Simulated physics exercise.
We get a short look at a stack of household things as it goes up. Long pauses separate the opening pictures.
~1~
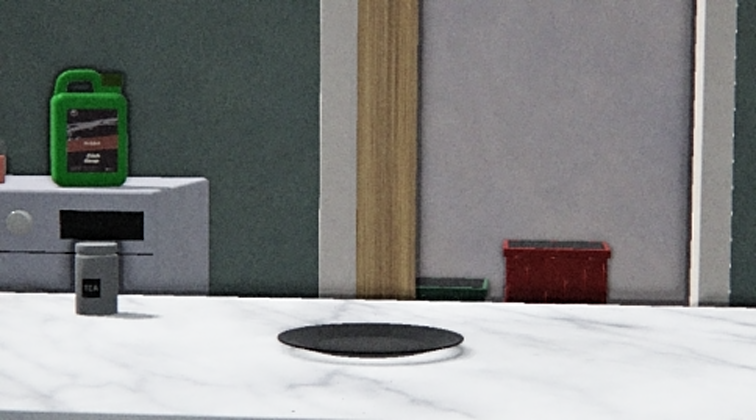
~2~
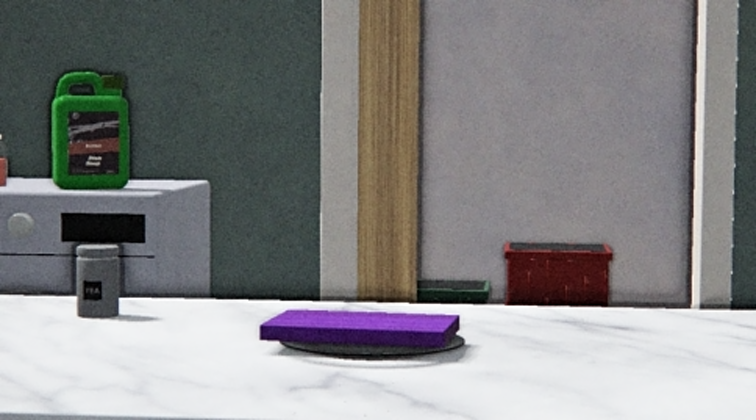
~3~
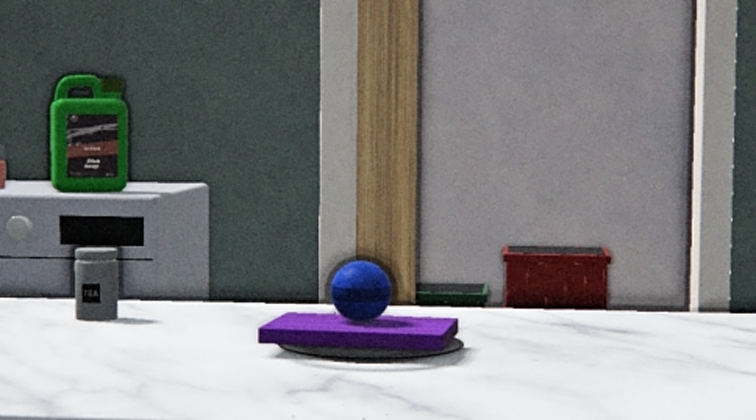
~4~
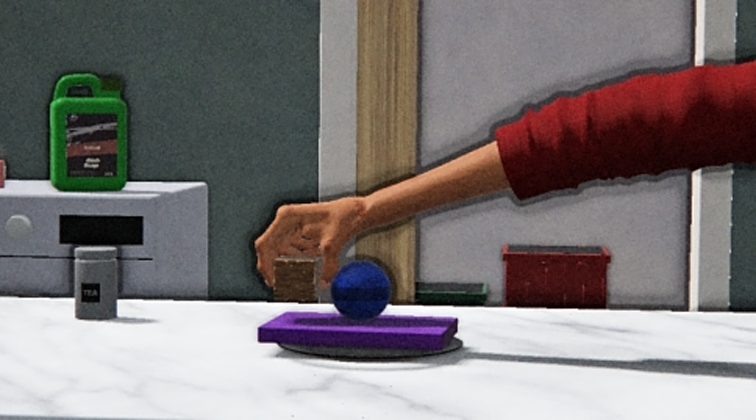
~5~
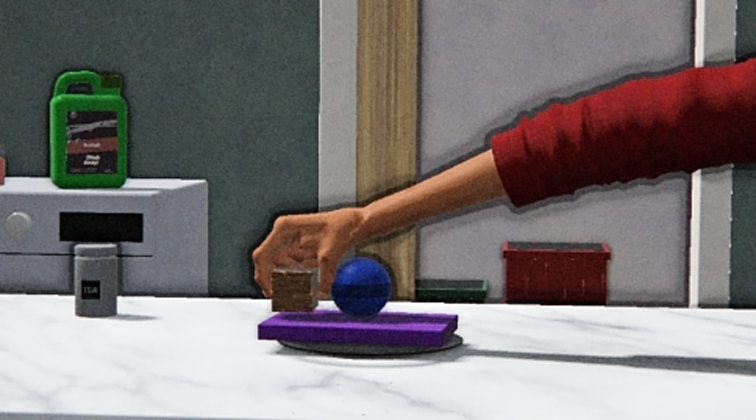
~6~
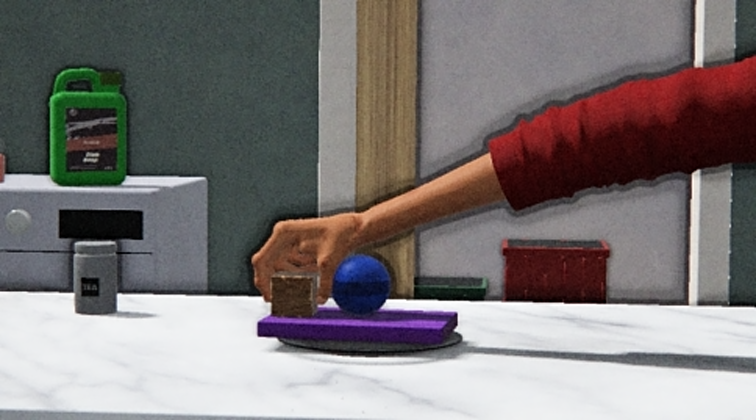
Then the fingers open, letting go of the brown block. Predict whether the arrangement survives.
Safe to say it works.
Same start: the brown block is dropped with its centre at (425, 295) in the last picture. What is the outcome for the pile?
Result: Pile standing.
Then, 0.20 s on from there, no change.
Then, 0.50 s on from there, brown block resting near (295, 295).
In the end, all 5 unmoved. At the end, from the last picture's camera, brown block near (295, 295). The pile holds.
